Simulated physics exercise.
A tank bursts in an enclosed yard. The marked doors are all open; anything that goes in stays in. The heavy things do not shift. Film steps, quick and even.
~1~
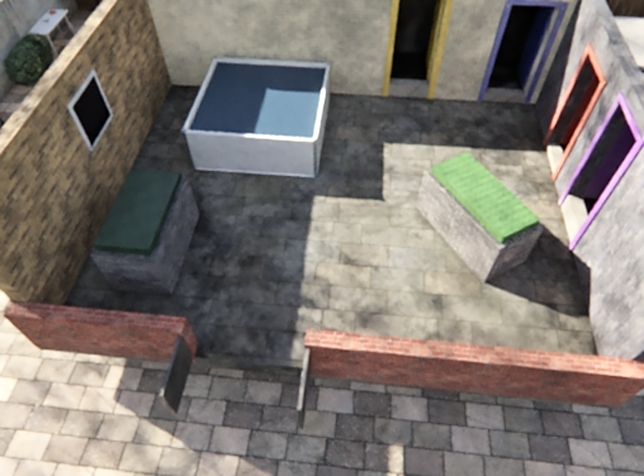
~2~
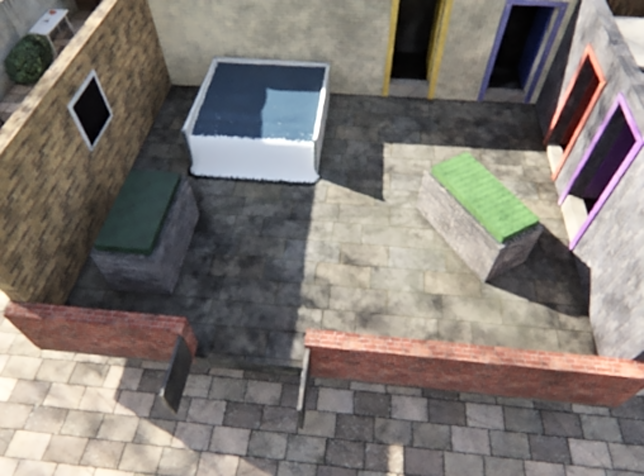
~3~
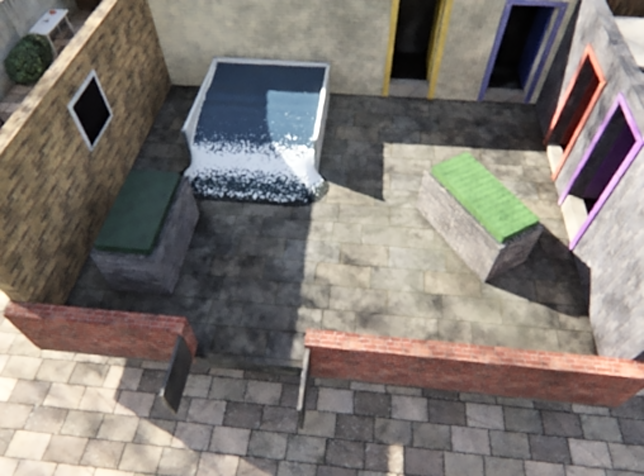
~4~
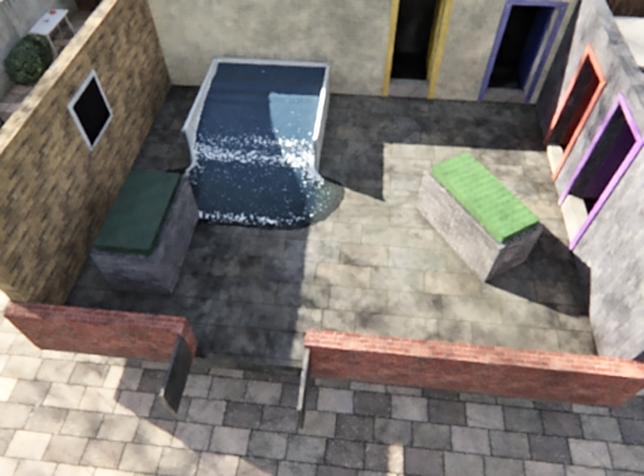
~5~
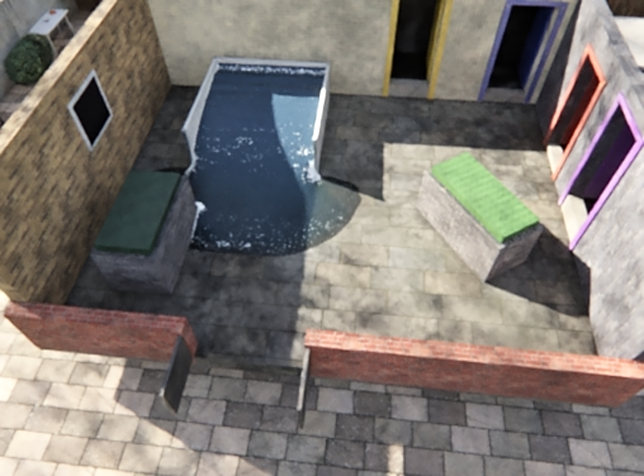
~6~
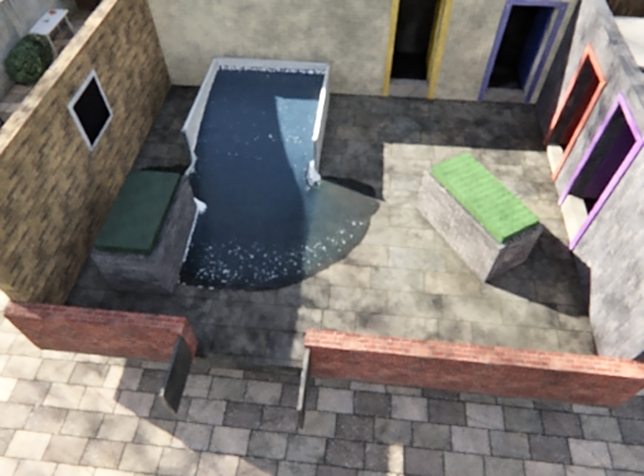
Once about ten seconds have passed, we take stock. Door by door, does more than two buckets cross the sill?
One by one: Yellow door: Inside the limit. Red door: Inside the limit. Purple door: Inside the limit. Blue door: Inside the limit.
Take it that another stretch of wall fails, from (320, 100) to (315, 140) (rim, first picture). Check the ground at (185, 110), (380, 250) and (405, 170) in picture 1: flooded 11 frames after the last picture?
One by one: Unsoaked; waterlogged; waterlogged.
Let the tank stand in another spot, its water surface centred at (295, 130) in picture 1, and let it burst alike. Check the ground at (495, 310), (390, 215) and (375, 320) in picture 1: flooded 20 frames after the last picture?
One after the other: Wet, no water, covered.
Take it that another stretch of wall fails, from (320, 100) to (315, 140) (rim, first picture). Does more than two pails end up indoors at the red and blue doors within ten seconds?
Briefly, the red one crosses the line and the blue one crosses the line.
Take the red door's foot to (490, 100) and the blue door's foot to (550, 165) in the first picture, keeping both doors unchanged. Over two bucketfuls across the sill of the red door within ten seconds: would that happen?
Note: Red one comes out below.
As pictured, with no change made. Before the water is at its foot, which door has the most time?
That would be the door marked blue.
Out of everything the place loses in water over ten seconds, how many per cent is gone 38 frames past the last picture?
Roughly 85 percent.
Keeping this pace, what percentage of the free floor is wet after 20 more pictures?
Close to 60 in a hundred, I think.
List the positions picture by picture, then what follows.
In the first picture, still water in the water tank at (261, 99).
In the second picture, water pours out at (253, 160) and has run to (319, 177).
In the third picture, the front is at (323, 191), out from the gap at (253, 161).
In the fourth picture, the front is at a hidden place, out from the gap at (253, 162).
In the fifth picture, the front is at a hidden place, out from the gap at (253, 163).
In the sixth picture, the front is at (265, 287), out from the gap at (253, 163).
A moment on, water covers 35 % of the floor; the yellow door not reached, the red door not reached, the purple door not reached, the blue door not reached.
Next, water covers 50 % of the floor; the yellow door not reached, the red door not reached, the purple door not reached, the blue door not reached.
Then, water covers 60 % of the floor; the yellow door not reached, the red door not reached, the purple door not reached, the blue door not reached.
Later, water covers 70 % of the floor; the yellow door wet at the sill, nothing in, the red door wet at the sill, nothing in, the purple door wet at the sill, nothing in, the blue door not reached.
In the end, water covers 95 % of the floor; the yellow door wet at the sill, nothing in, the red door wet at the sill, nothing in, the purple door wet at the sill, nothing in, the blue door wet at the sill, nothing in.
